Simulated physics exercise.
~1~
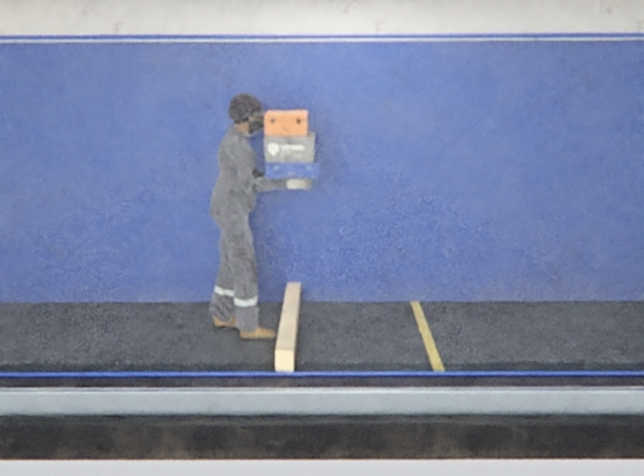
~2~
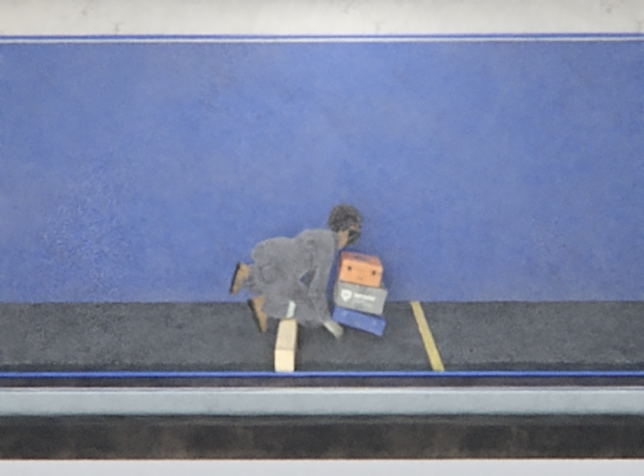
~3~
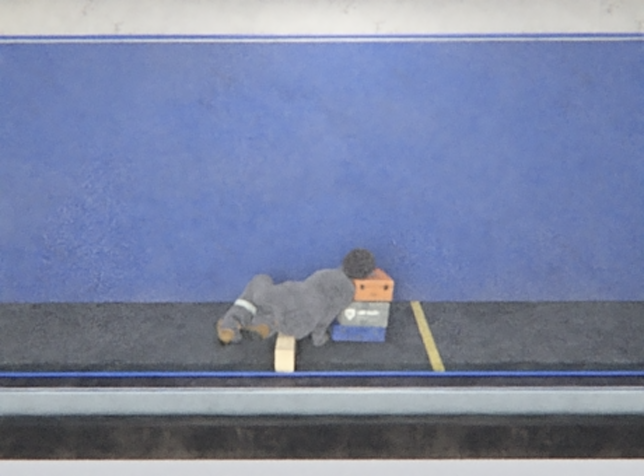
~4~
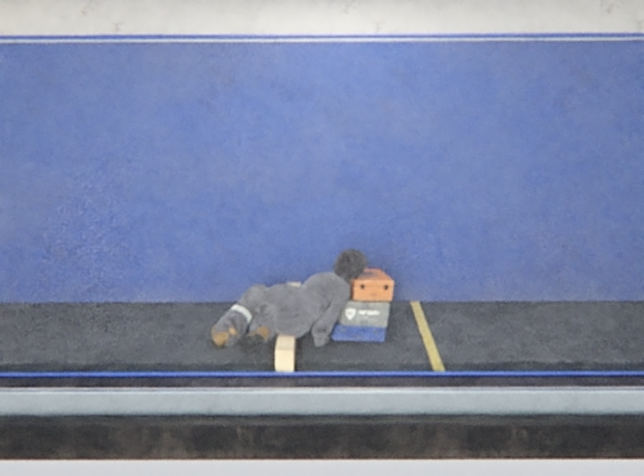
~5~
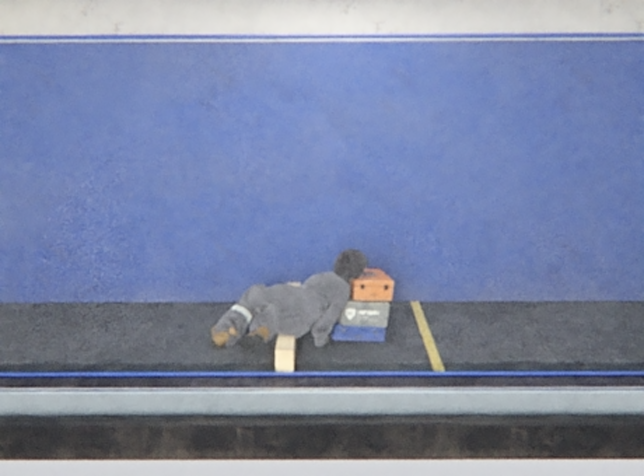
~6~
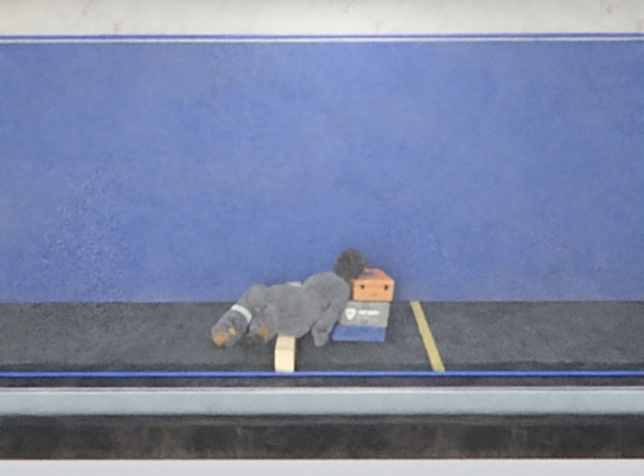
On a dark floor by a blue wall, a person carrying three stacked boxes pitches over a low rail, ending slumped against them short of a yellow line.
